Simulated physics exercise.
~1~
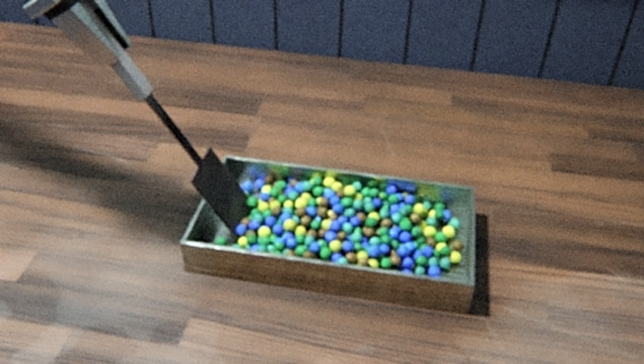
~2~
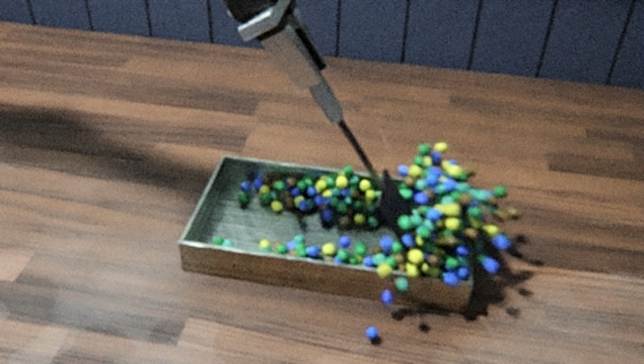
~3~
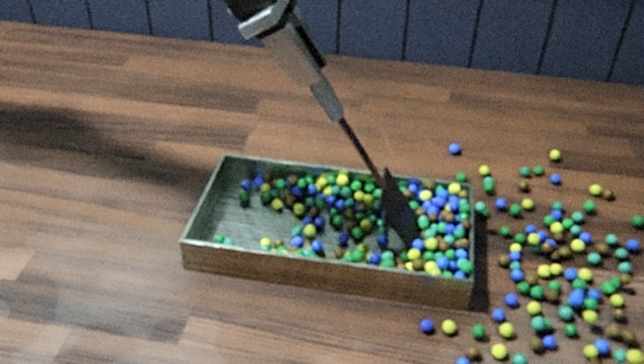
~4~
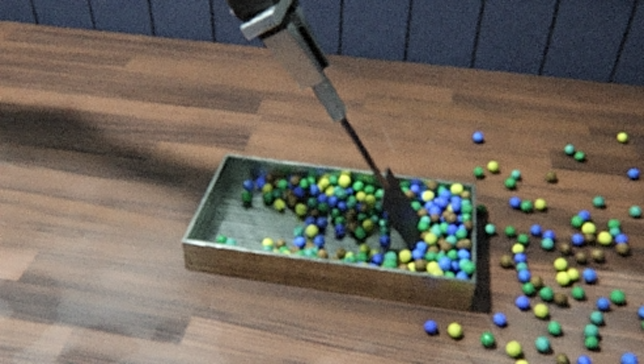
The footage shows a robot arm sweeping a dark paddle rightward through small multicoloured balls in a rectangular tray, piling them up and pushing many over the right end. The paddle stops inside, and the spilled balls scatter across the wooden surface while most remain in the tray.
